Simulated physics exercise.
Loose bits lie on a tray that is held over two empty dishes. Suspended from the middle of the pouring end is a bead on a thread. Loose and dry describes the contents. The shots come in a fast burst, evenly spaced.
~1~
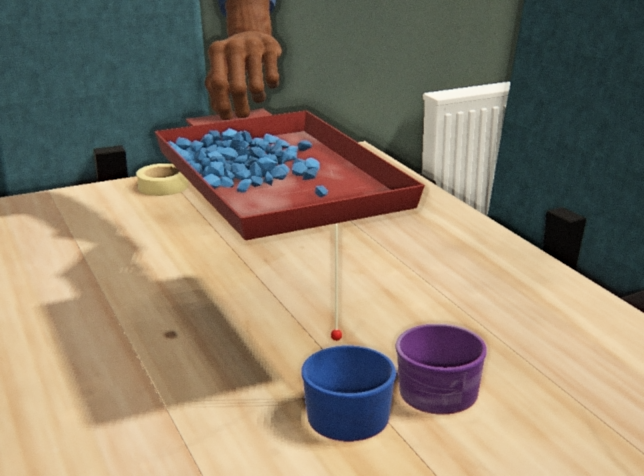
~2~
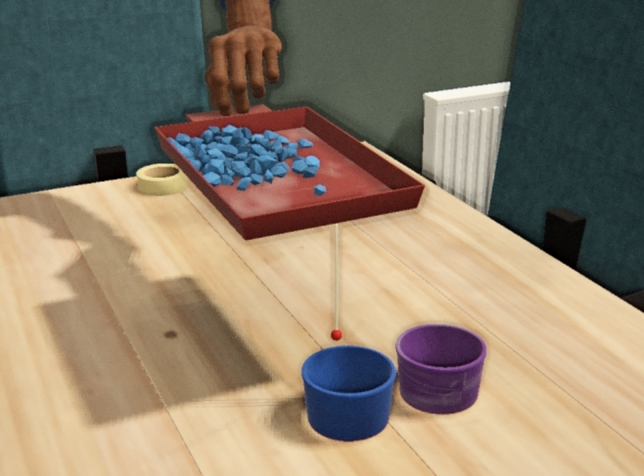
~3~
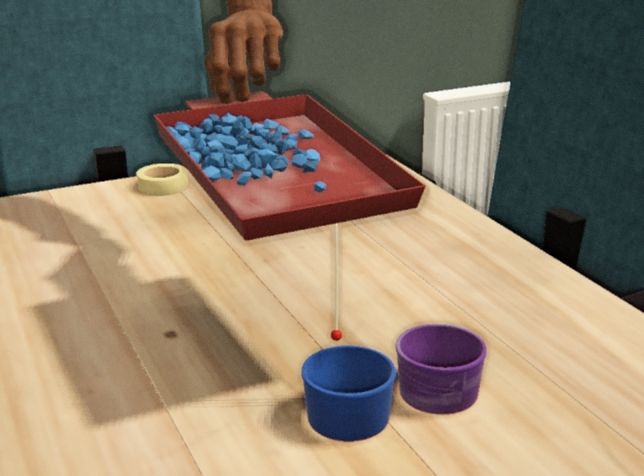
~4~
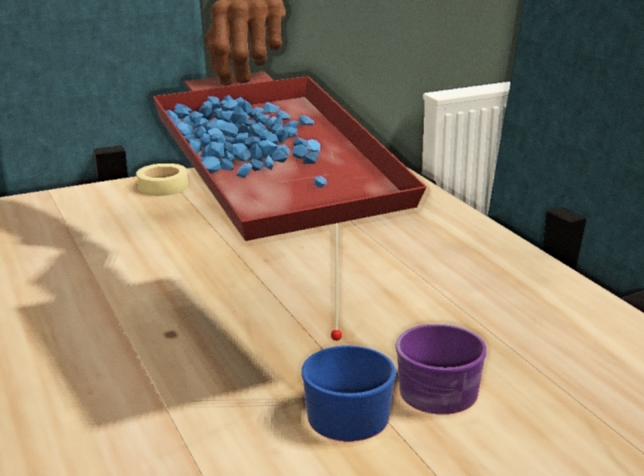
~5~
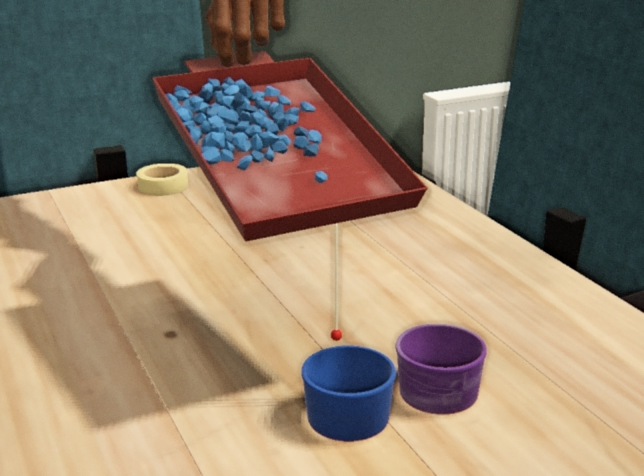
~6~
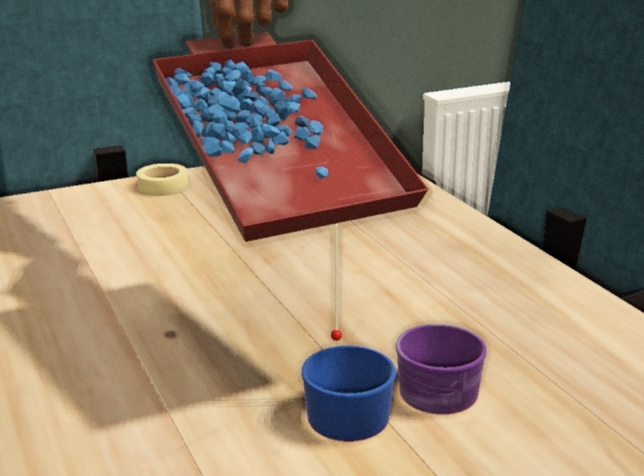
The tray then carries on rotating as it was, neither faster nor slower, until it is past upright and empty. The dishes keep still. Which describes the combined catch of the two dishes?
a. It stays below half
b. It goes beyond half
Option a: It stays below half.
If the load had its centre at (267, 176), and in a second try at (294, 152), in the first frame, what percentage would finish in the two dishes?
Try 1: 30 %; try 2: 30 %.
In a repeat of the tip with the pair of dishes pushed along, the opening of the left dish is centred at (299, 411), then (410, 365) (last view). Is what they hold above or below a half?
Try 1: A majority of it. Try 2: A minority of it.
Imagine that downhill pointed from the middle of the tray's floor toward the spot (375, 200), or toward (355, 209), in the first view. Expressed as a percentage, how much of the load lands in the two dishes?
I'd put it at some 60 % and then some 50 %.
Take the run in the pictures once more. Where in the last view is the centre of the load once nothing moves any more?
I'd say the middle ends up at about (351, 442).
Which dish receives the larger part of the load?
Fuller: The dish on the left.
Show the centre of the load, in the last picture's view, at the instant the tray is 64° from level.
(316, 207).
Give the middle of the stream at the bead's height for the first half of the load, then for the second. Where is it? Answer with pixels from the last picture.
Early half: (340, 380); late half: (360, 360).
Just after the last frame, tray tipped steeply; the larger part on the tray; roughly a quarter in the air.
A moment on, tray tipped past a quarter turn; roughly a third on the tray; about a tenth in the left dish; just a few in the right dish; roughly half outside both; about a tenth in the air.
Further on, tray tipped past a quarter turn; roughly a quarter in the left dish; just a few in the right dish; roughly two thirds outside both.
When it is over, tray tipped past a quarter turn; roughly a quarter in the left dish; just a few in the right dish; roughly two thirds outside both.
